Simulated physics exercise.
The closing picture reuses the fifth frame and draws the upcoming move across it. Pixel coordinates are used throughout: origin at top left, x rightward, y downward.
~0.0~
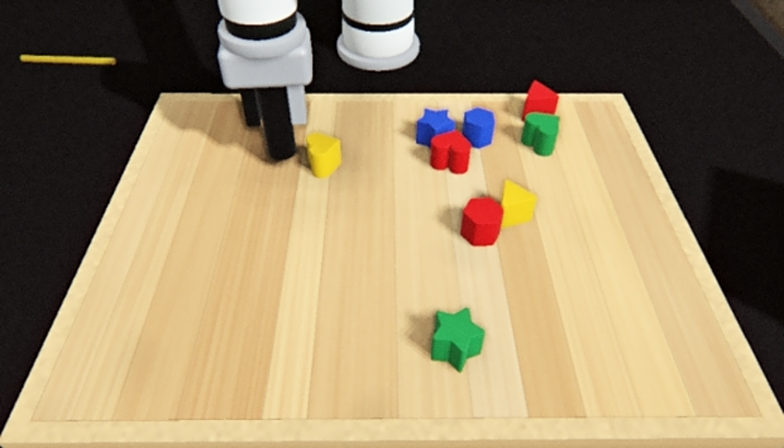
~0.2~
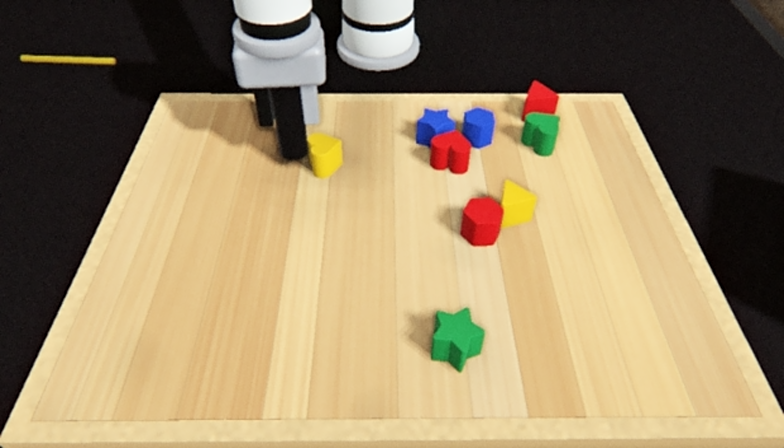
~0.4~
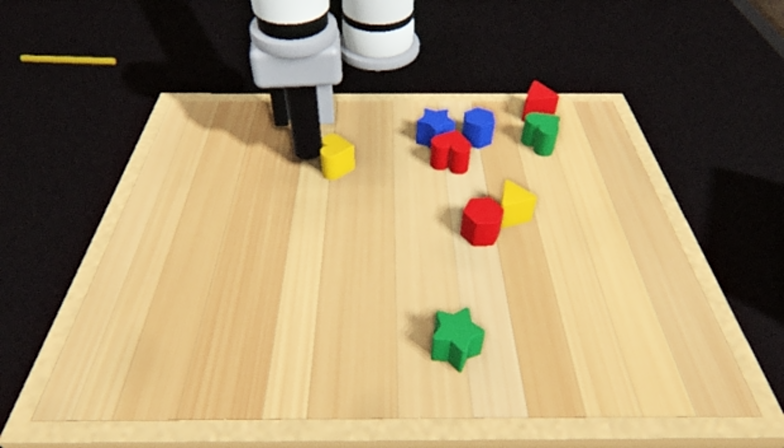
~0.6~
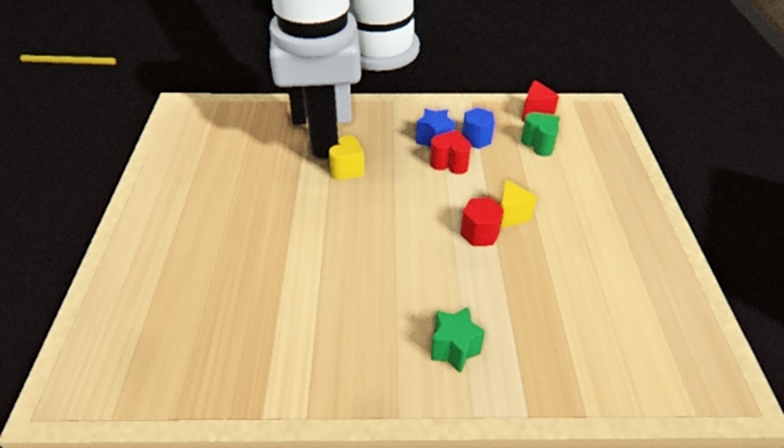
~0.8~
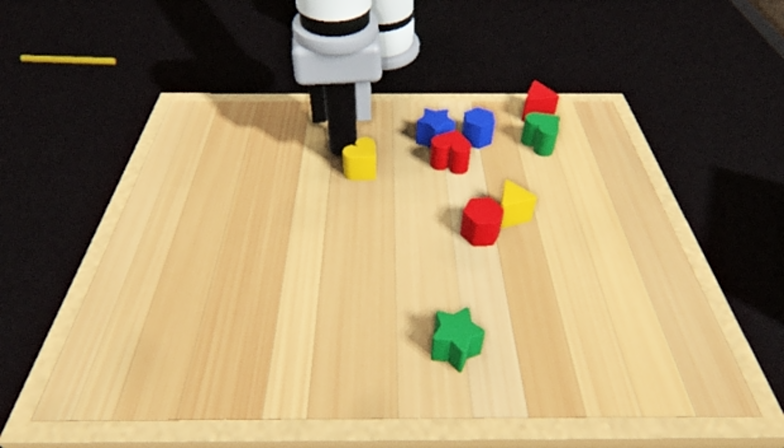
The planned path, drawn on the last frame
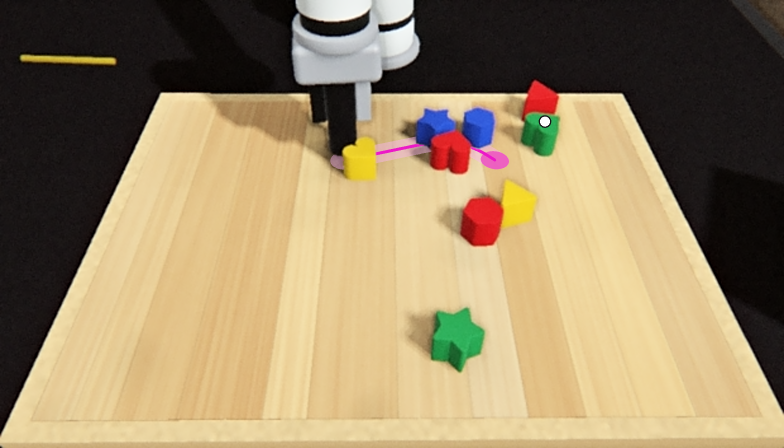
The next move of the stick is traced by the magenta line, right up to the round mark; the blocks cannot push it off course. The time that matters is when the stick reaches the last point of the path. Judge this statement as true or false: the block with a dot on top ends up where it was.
False.
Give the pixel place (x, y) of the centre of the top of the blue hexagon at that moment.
The middle of its upper face will lie at (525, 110).
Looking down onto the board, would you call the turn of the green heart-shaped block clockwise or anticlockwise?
Looking down on the board, it turns clockwise.
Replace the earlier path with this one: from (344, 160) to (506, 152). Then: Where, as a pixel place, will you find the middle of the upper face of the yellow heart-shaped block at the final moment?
My best guess is (380, 152).
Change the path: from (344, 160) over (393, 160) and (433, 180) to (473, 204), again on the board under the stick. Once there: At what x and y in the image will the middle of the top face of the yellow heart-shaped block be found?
In the picture, it is at (382, 152).
Drawn move, from (344, 160) over (397, 150) and (448, 142) to (495, 160); the dot is on the green heart-shaped block.
The first path, step by step. One third of the way, stick at (398, 137); yellow heart-shaped block at (372, 149), turned 35° clockwise.
Two thirds of the way, stick at (450, 130); yellow heart-shaped block at (372, 149), turned 35° clockwise; blue star at (472, 111), turned 20° clockwise; blue hexagon at (503, 115).
At the end, stick at (497, 148); yellow heart-shaped block at (372, 149), turned 35° clockwise; blue star at (496, 115), turned 15° anticlockwise; blue hexagon at (525, 110), turned 25° anticlockwise; green heart-shaped block at (556, 121), turned 35° clockwise.
